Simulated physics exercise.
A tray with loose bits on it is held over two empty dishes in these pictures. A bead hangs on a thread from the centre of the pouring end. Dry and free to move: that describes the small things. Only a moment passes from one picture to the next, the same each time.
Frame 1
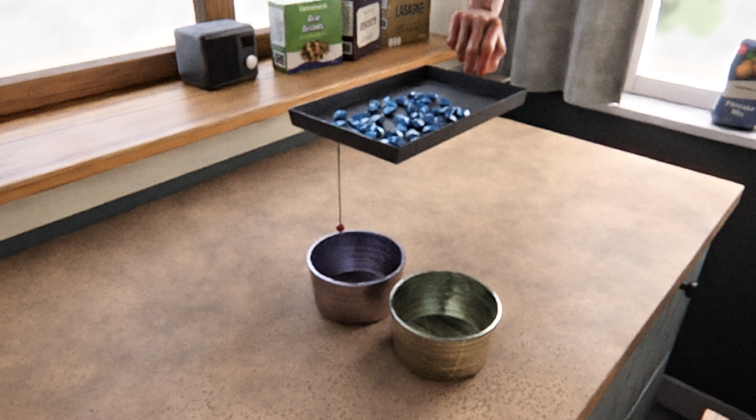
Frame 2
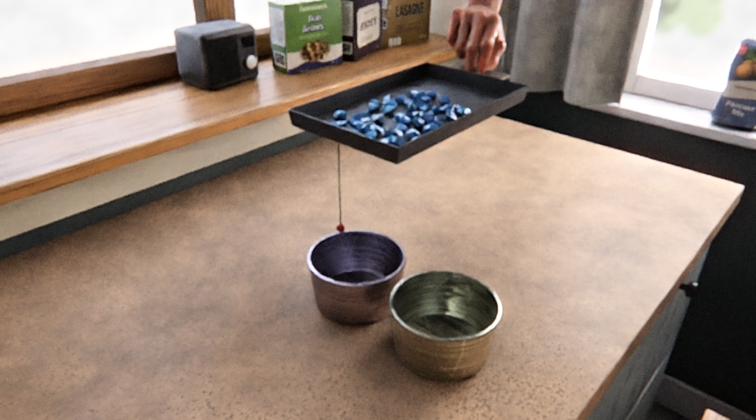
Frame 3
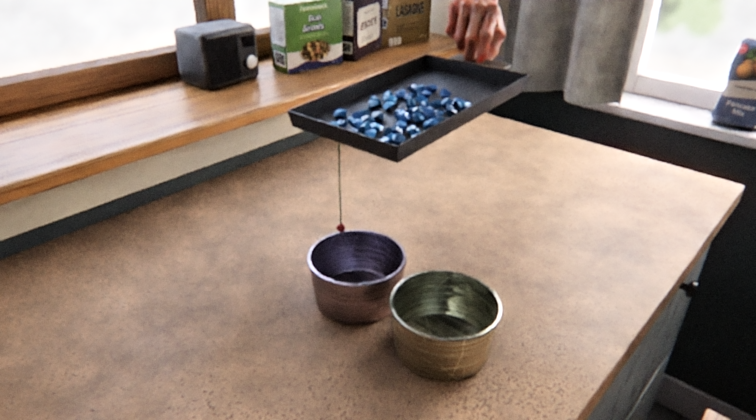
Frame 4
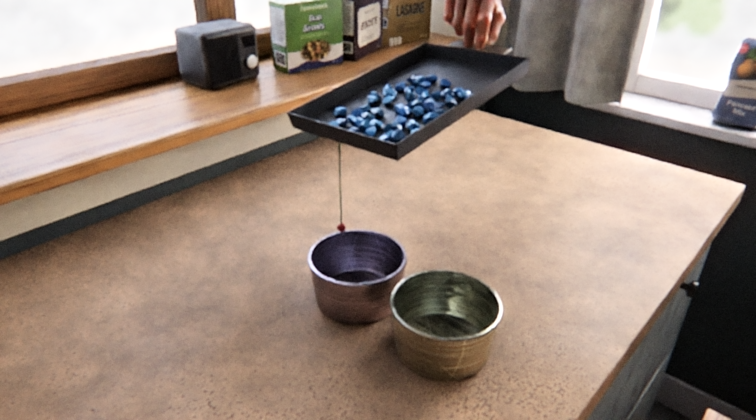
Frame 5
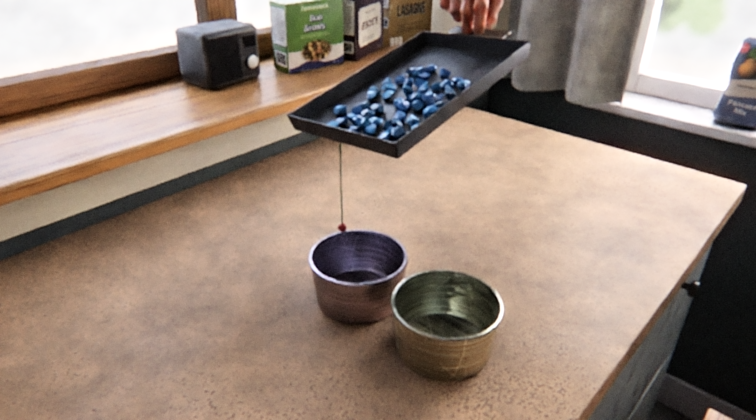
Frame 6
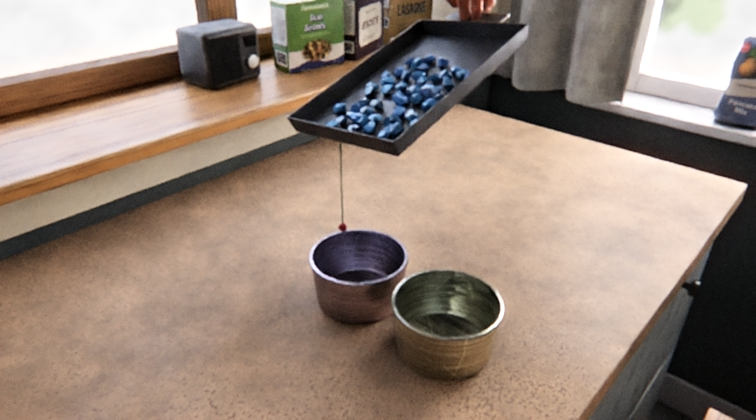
A hand raising the far end of a black tray of shiny blue stones, tilting it above two empty metallic dishes on a counter.
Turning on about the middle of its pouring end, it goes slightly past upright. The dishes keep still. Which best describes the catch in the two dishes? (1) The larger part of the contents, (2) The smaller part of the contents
Option 2: The smaller part of the contents.
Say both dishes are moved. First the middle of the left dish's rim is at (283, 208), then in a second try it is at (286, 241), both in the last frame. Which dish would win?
Well, the first go goes to the leftmost dish, and the second to the leftmost dish.
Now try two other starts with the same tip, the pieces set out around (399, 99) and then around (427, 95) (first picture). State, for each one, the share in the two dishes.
First 0 %, then 0 %.
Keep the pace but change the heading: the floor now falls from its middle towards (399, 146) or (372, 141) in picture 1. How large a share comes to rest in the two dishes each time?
70 %, give or take, and then 70 %.
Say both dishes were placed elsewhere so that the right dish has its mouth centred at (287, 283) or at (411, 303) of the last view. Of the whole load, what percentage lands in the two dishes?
Trial 1 near 20 percent, trial 2 near 30 percent.
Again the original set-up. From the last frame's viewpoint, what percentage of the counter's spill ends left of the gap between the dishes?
Near 100 %.
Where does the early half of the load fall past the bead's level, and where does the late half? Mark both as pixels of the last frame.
First roughly (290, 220), then roughly (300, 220).
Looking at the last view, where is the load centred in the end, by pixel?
Near (268, 277).
Soon after the last picture, tray tipped steeply; nearly all on the tray; a stray few in the air.
A little later, tray tipped past a quarter turn; about half on the tray; about a third outside both; about a quarter in the air.
Later still, tray tipped past a quarter turn; a stray few in the left dish; nearly all outside both.
At rest, tray tipped past a quarter turn; none in the right dish; a stray few in the left dish; nearly all outside both.
